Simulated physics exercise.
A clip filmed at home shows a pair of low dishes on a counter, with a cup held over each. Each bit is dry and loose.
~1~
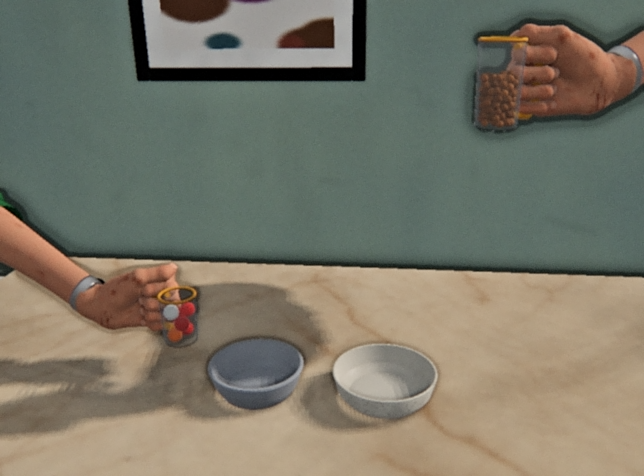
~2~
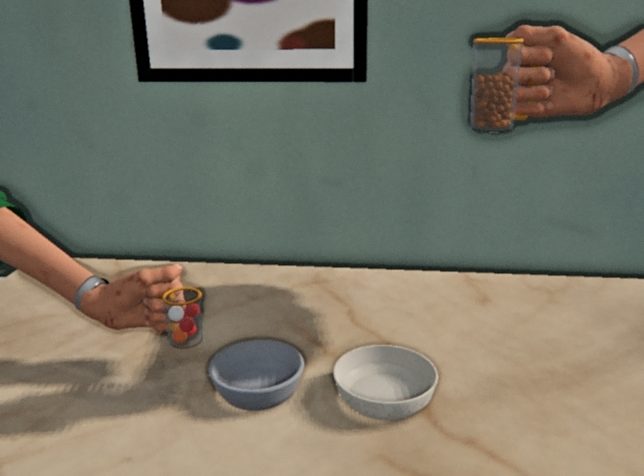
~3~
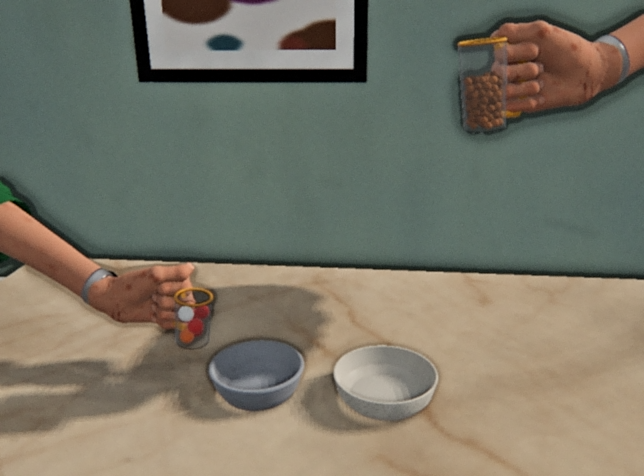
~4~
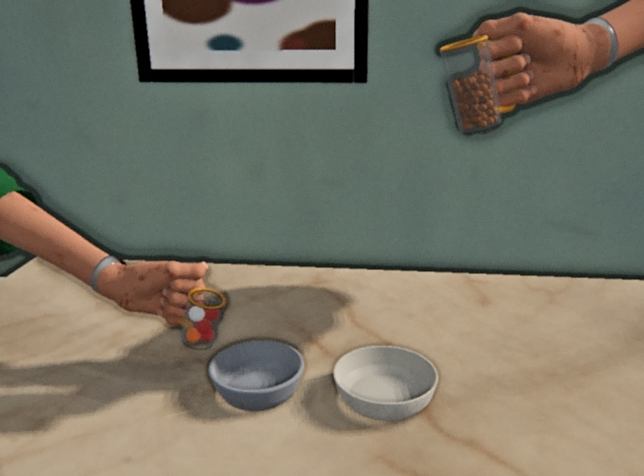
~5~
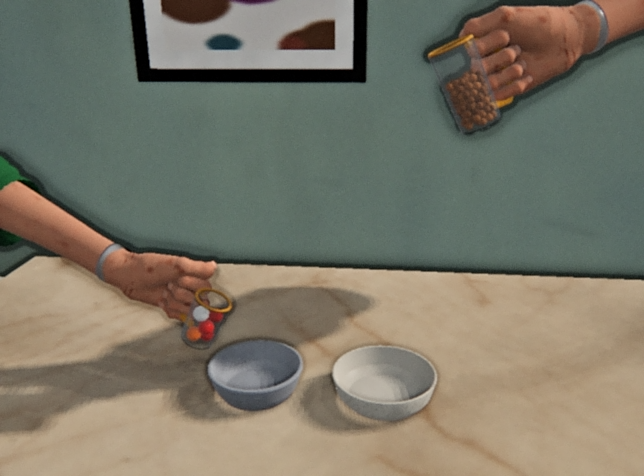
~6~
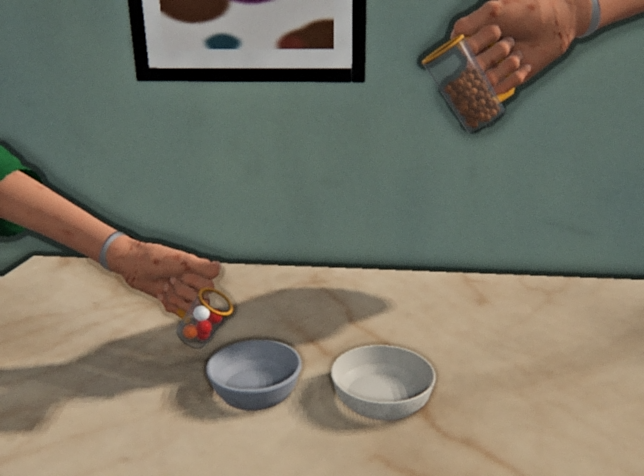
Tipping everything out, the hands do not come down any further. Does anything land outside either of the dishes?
Left dish: Nothing outside; right: Some outside.
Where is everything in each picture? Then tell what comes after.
The first frame shows left dish at (246, 393), empty; left cup at (179, 317), holding gumballs, just above its dish; right dish at (383, 405), empty; right cup at (499, 84), holding cereal balls, high above its dish.
The second frame shows left cup at (184, 318), upright; right cup at (495, 85), upright.
The third frame shows left cup at (193, 319), tipped 7°; right cup at (483, 86), tipped 7°.
The fourth frame shows left cup at (202, 320), tipped 16°; right cup at (472, 86), tipped 16°.
The fifth frame shows left cup at (205, 320), tipped 25°; right cup at (466, 86), tipped 25°.
The sixth frame shows left dish at (244, 393); left cup at (204, 319), tipped 35°; right dish at (382, 406); right cup at (465, 86), tipped 35°.
Then, 0.32 s after the last picture, left, all still in the cup; right, all still in the cup.
Then, 0.72 s after the last picture, left, all still in the cup; right, all still in the cup.
Then, 1.15 s after the last picture, left, about a quarter still in the cup, about two thirds in the dish, about a quarter in the air; right, most still in the cup, a small part in the air.
By the end, left, all in the dish, none outside the dish; right, most in the dish, a small part outside the dish.
